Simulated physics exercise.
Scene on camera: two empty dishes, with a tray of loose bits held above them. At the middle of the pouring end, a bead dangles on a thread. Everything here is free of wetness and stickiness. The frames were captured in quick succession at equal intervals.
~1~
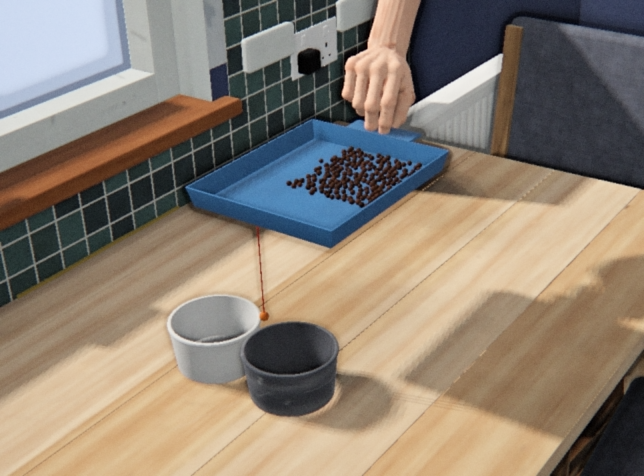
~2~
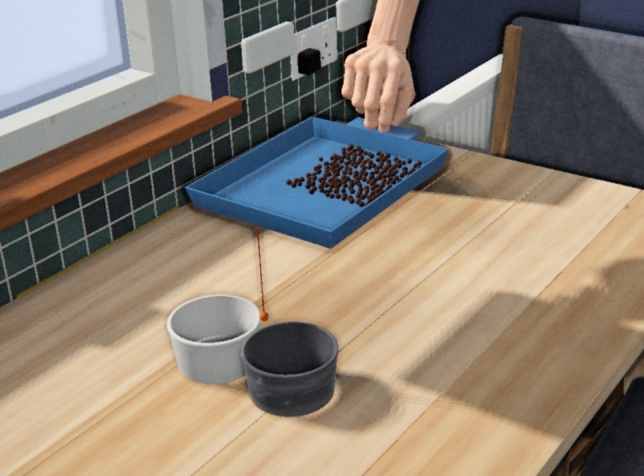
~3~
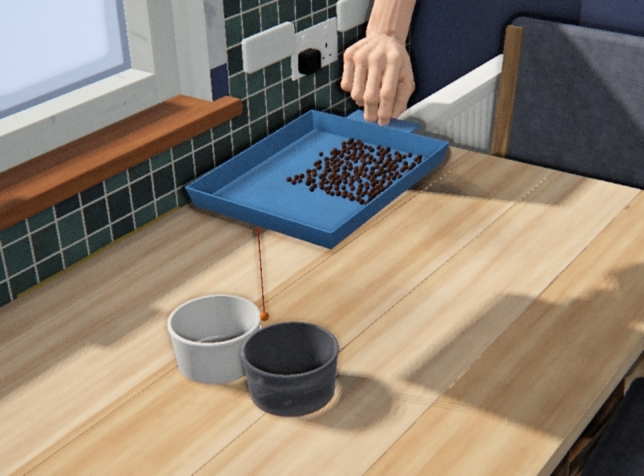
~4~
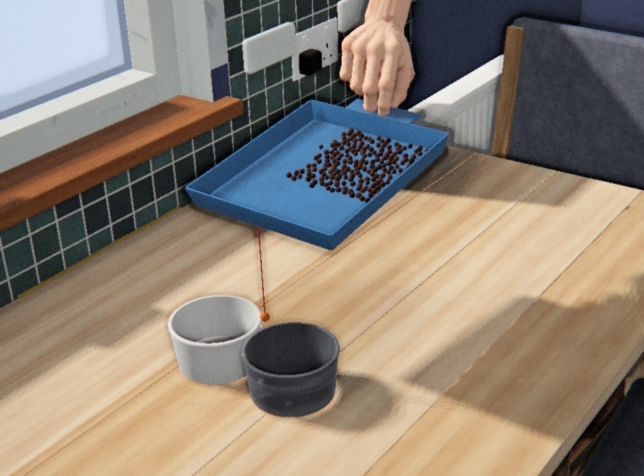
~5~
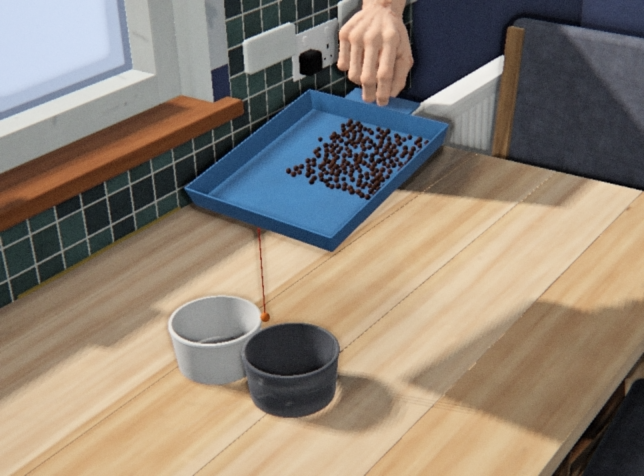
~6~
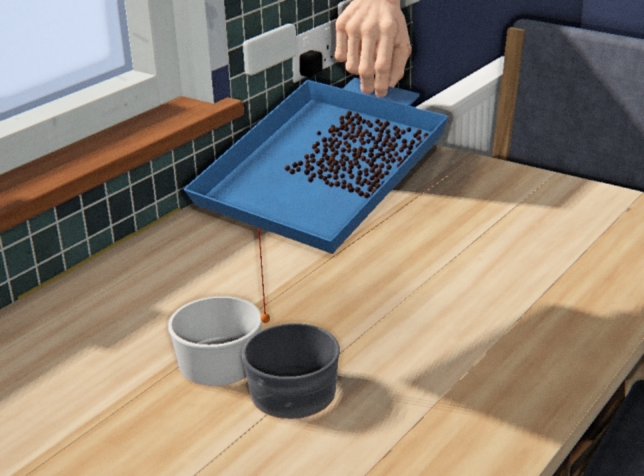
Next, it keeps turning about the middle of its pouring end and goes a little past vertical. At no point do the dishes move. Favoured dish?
Right.
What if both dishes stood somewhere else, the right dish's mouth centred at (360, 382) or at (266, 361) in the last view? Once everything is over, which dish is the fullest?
The leftmost dish, then the rightmost dish.
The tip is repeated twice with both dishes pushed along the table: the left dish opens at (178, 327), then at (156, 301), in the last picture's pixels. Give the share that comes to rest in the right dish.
That makes 40 per cent, followed by 0 per cent.
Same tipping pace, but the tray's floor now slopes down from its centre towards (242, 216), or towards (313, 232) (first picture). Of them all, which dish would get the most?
One: The left one. Two: The right dish.
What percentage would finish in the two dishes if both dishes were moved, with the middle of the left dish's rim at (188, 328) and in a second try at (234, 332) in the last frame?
About 60 per cent, then about 90 per cent.
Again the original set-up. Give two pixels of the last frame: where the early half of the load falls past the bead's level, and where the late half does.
Near (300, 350) to start, and near (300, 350) afterwards.
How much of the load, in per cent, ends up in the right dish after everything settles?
I'd put that share near 70 per cent.
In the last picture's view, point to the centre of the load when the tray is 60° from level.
Roughly (303, 232).
Soon, tray tipped steeply; nearly all on the tray; a stray few in the right dish; a stray few outside both; a stray few in the air.
A while on, tray tipped right over; about two thirds on the tray; a small part in the right dish; a stray few outside both; about a quarter in the air.
Towards the end, tray tipped past a quarter turn; about two thirds in the right dish; about a third outside both.
Finally, tray tipped past a quarter turn; about two thirds in the right dish; none in the left dish; about a third outside both.
